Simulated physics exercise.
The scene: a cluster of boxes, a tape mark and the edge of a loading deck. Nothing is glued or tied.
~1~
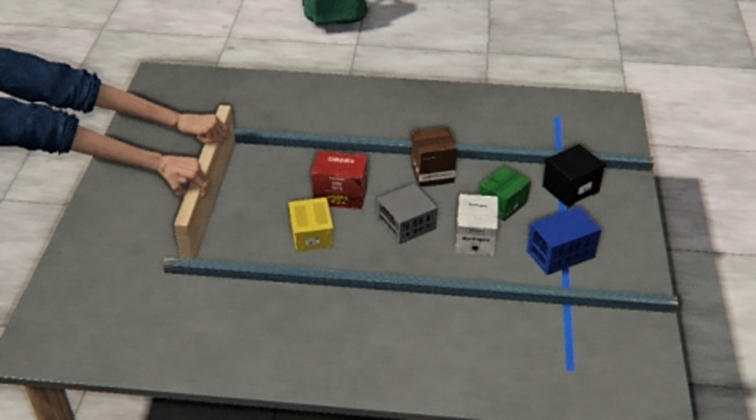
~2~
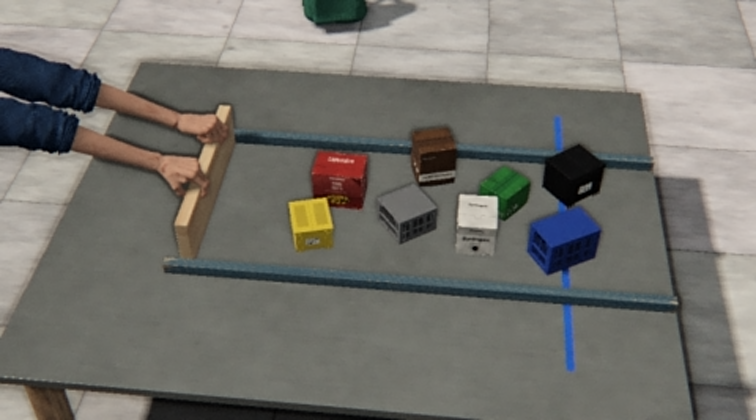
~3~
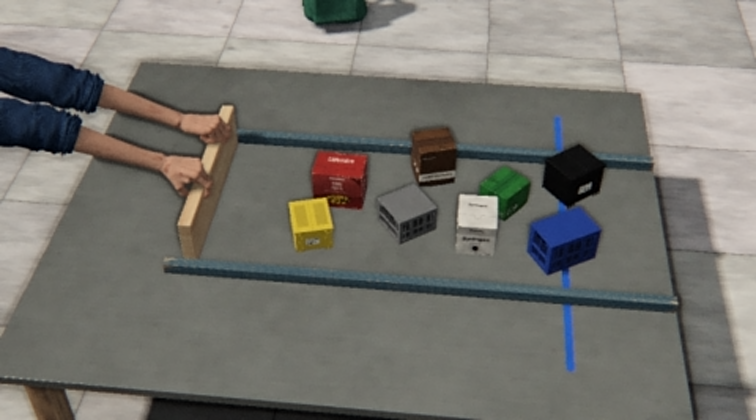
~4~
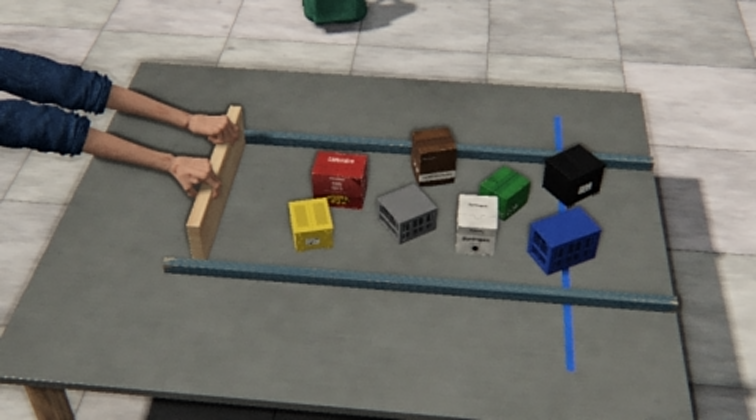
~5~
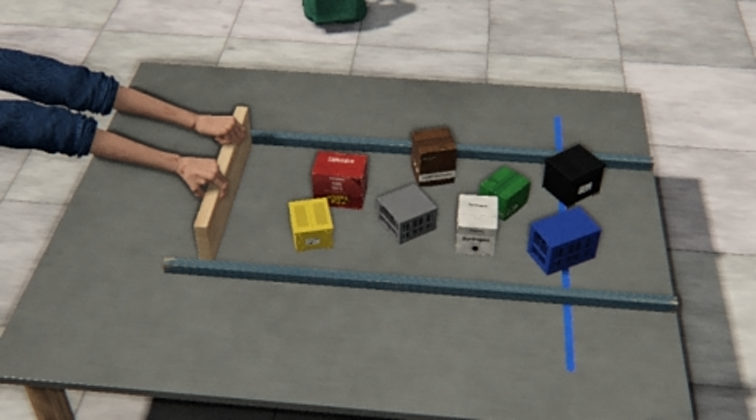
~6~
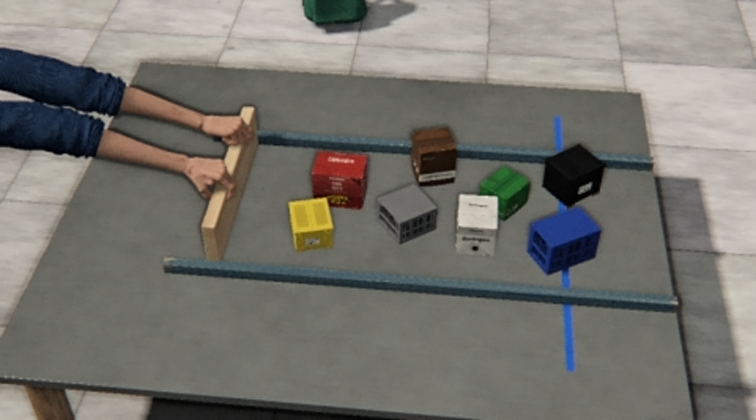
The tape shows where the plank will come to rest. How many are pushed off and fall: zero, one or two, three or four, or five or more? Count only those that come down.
The number that fall off is one or two.
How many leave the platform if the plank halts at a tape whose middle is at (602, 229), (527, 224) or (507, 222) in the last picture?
The counts: 3, 0 and 0.
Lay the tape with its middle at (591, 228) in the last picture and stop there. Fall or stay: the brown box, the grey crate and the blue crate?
The brown box does not fall, the grey crate is kept, the blue crate goes over.
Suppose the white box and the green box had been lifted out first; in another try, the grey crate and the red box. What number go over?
Fallen: 0, and 1 in the other try.
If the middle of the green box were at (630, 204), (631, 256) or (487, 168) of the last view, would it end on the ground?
The green box is kept; falls; remains up.
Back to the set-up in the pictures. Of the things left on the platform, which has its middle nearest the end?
It is the white box.
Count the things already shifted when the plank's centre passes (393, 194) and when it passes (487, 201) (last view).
At the one place 4, at the other 8.
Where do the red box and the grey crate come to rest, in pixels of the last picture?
About (590, 197), and the other about (626, 232).
Early on, none off yet; black tote at rest near (573, 176); blue crate at rest near (564, 241); green box at rest near (504, 194).
Finally, the number that fall off is one or two; lost, blue crate.
